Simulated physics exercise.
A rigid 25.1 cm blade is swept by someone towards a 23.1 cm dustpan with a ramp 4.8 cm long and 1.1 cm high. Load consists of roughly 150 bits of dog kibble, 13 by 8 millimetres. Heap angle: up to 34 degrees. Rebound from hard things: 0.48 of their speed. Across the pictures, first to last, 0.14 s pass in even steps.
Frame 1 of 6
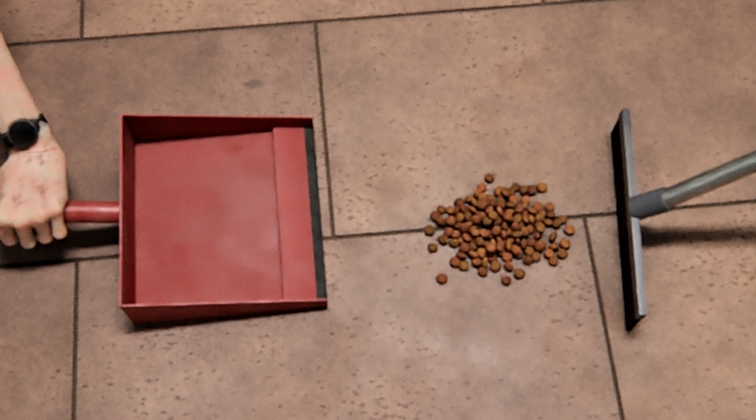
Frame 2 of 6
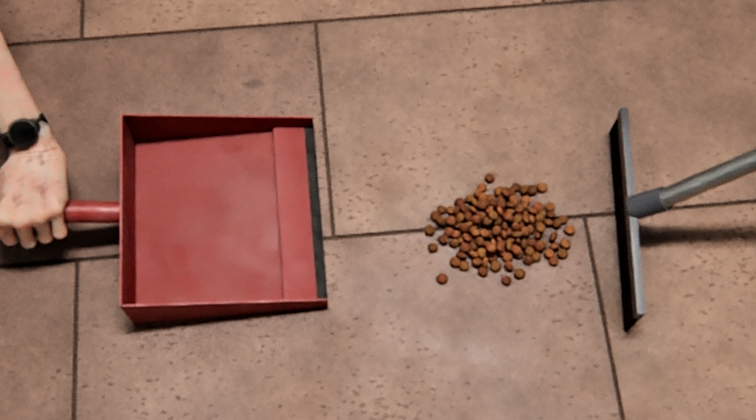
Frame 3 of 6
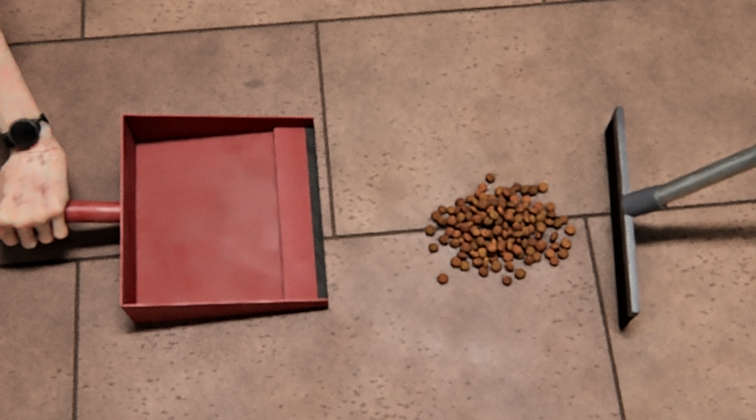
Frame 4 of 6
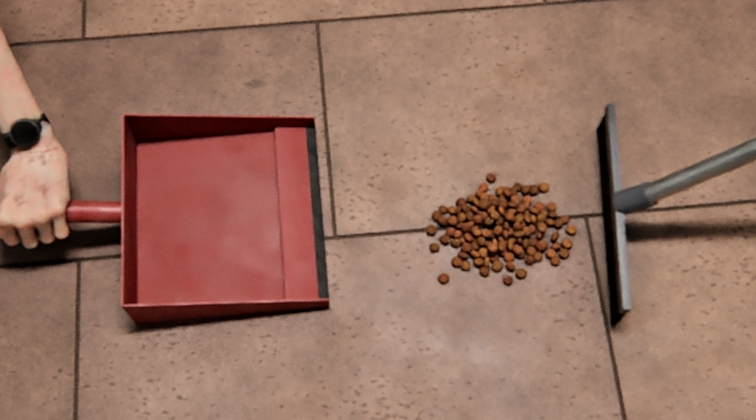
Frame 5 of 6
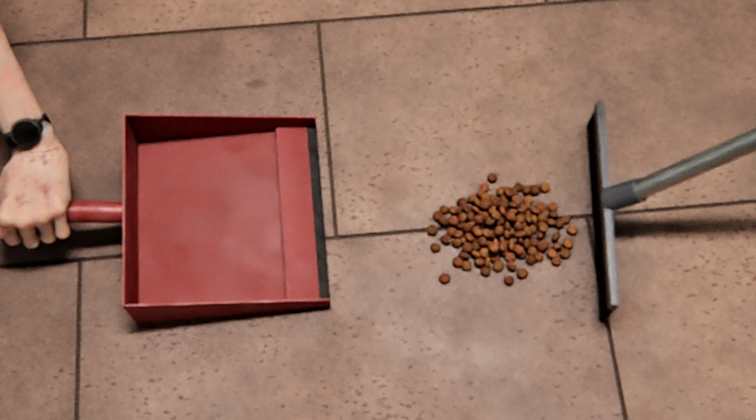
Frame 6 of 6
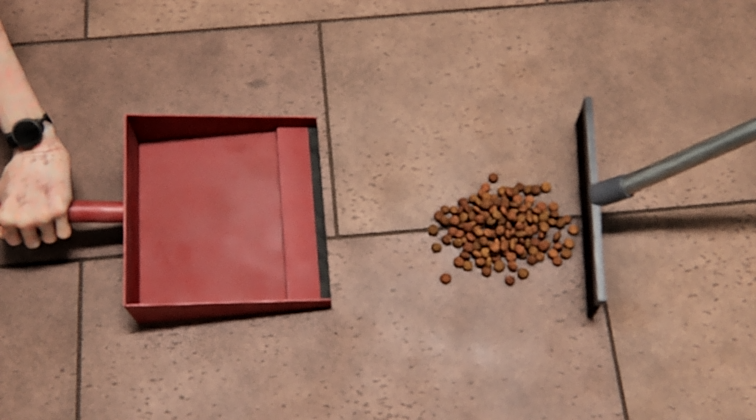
On a brown tiled floor, a gray blade slides slightly left toward a kibble heap.
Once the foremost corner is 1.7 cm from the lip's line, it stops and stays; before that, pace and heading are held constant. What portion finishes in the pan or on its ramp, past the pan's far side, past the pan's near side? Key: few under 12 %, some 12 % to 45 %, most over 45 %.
In the pan or on its ramp = some, past the pan's far side = few, past the pan's near side = few.
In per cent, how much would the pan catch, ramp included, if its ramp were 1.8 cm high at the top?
In that case some 30 per cent.
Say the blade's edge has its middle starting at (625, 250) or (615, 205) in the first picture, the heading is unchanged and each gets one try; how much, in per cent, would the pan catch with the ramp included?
About 35 and 35 per cent.
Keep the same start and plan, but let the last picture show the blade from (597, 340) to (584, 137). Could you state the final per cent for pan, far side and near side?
The pan gets 5, the far side 0 and the near side 30.
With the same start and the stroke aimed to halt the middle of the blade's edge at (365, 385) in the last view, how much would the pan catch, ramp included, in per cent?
That would come to near 0 percent.
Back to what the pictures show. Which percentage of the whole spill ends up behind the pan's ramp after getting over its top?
Near 0 per cent, I'd say.
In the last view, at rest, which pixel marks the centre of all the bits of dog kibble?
I'd put it at about (326, 187).
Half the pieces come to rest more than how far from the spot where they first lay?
22 cm or thereabouts.
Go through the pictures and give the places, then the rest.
Blade from (640, 315) to (624, 116), moved 0.0 cm, 0 of the pieces shifted so far; middle of the pieces at (496, 230); pan at (211, 222), in the first frame.
Blade from (638, 314) to (622, 115), moved 0.2 cm, 0 of the pieces shifted so far; middle of the pieces at (497, 230), in the second frame.
Blade from (633, 312) to (617, 114), moved 0.9 cm, 0 of the pieces shifted so far; middle of the pieces at (497, 230), in the third frame.
Blade from (624, 309) to (609, 111), moved 2.0 cm, 0 of the pieces shifted so far; middle of the pieces at (498, 230), in the fourth frame.
Blade from (613, 305) to (598, 108), moved 3.4 cm, 0 of the pieces shifted so far; middle of the pieces at (499, 230), in the fifth frame.
Blade from (600, 301) to (587, 104), moved 5.0 cm, 0 of the pieces shifted so far; middle of the pieces at (500, 230); pan at (215, 222), in the sixth frame.
Then, 0.28 s after the last picture, middle of the blade 17 cm from the lip; 0 % over the lip, far side 0 %, near side 0 %.
Then, 0.46 s after the last picture, middle of the blade 8 cm from the lip; 0 % over the lip, far side 0 %, near side 0 %.
Then, 0.77 s after the last picture, middle of the blade 3 cm from the lip; 35 % over the lip, far side 5 %, near side 0 %.
In the end, pan 35 %, far side 5 %, near side 0 %, in front of the lip or behind the blade 55 %.
